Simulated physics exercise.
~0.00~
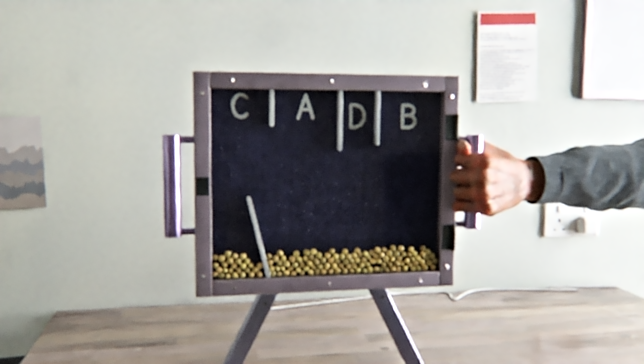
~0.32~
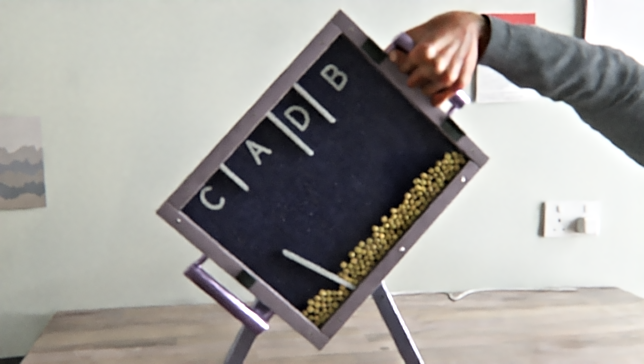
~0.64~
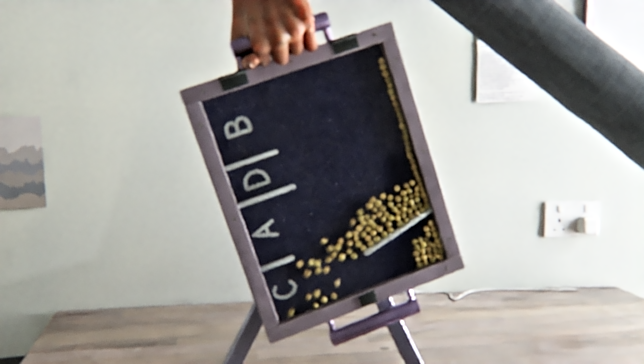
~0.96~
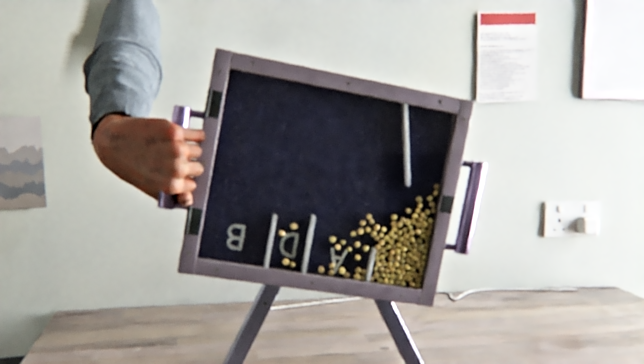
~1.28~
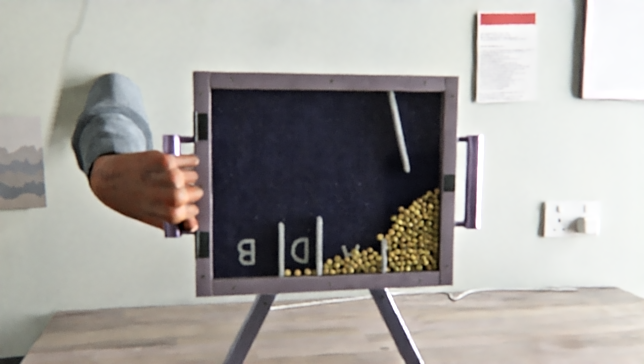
A hand in a grey sleeve grips the right side of a dark, purplish-framed case with a clear front, standing on a stand above a pale wooden table against a light wall, seen from straight ahead. Tan beans line its floor beside a thin, leaning pale bar, beneath pockets lettered C, A, D and B. The hand turns the case counterclockwise, and the beans slide into the lower right corner, then spill toward the letters. Once the case is upside down, the beans stand heaped at the right, covering C and partly A, with few near D and none at B.
